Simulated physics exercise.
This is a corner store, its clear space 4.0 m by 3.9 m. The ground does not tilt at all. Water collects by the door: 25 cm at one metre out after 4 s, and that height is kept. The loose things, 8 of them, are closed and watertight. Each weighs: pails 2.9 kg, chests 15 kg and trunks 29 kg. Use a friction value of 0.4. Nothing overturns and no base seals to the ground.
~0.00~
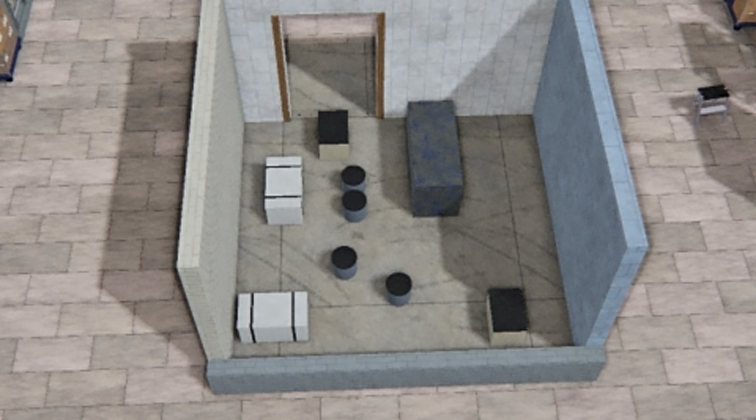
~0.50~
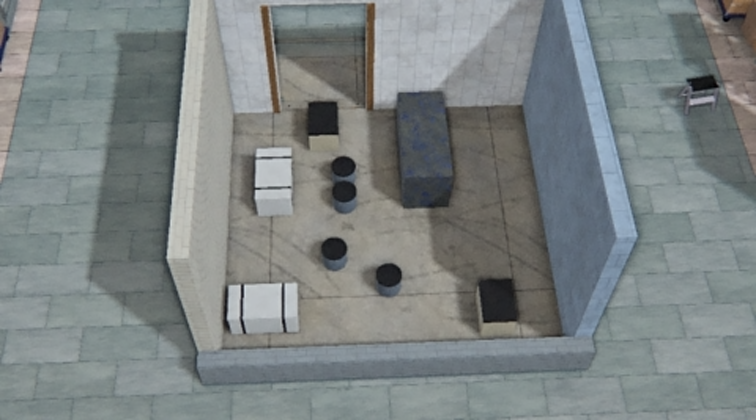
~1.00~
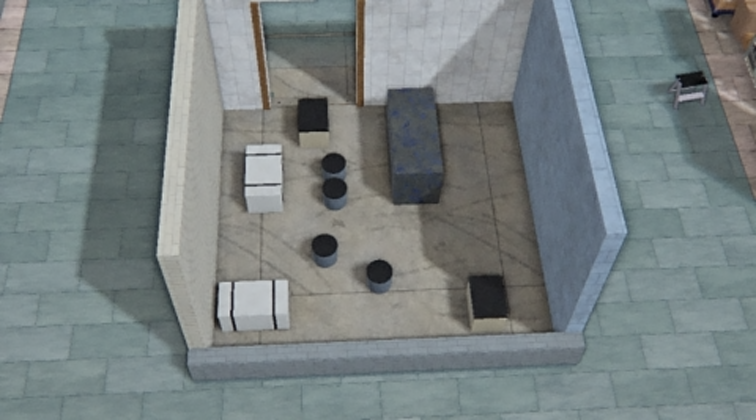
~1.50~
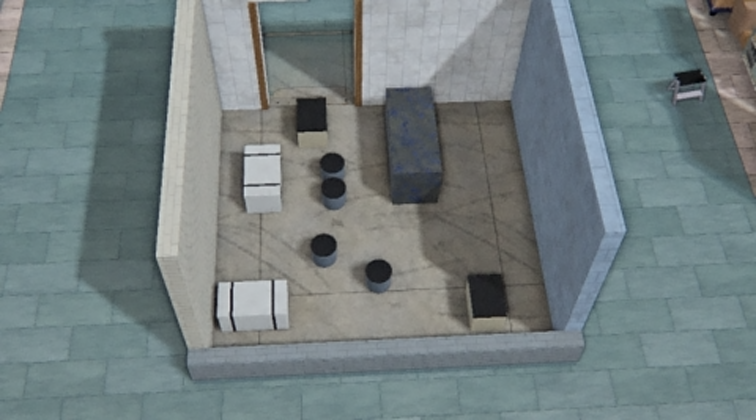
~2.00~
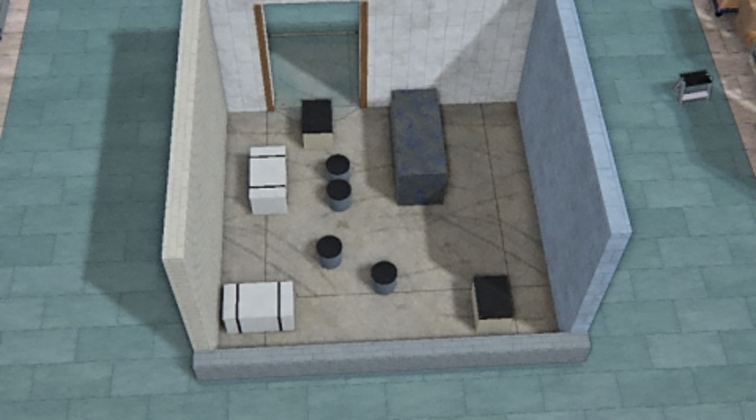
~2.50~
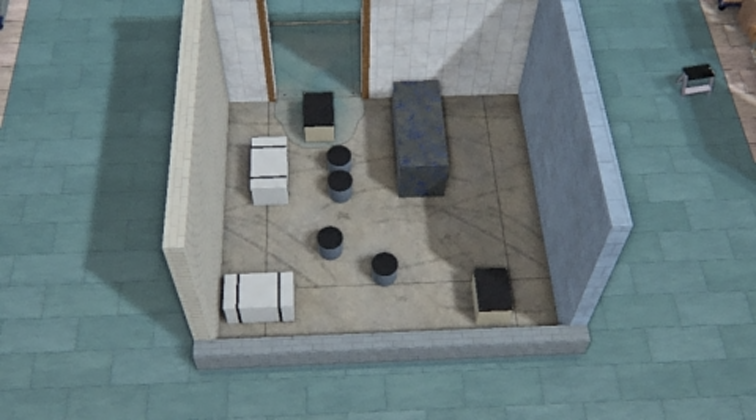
Greenish water covers the paving around a small roofless room, while the objects inside barely move.
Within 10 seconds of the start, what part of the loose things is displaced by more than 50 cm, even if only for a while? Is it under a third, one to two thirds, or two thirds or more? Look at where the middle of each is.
It will be a large share, two thirds or greater.
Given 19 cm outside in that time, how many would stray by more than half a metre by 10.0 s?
In that case the number is 7.
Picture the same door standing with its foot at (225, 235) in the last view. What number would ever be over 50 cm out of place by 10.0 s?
That would give 5.
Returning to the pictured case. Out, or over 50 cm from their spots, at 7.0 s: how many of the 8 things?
By my tally, 6.
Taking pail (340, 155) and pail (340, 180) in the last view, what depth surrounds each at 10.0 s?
Some 19 cm at the first, some 18 cm at the second.
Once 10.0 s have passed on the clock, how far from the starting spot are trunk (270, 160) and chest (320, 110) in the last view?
The first is 150 cm from its start, the second 350 cm.
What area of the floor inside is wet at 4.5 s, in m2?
Somewhere about 5.5 m2, give or take.
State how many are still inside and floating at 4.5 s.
Then: 1.
After 3.5 s 0 of 8 are over 50 cm from their spots; 0 afloat.
After 4.5 s 2 of 8 are over 50 cm from their spots; 1 afloat.
After 7.0 s 6 of 8 are over 50 cm from their spots; 7 afloat.
After 10.0 s 7 of 8 are over 50 cm from their spots, and 7 have been at some point; 7 afloat.
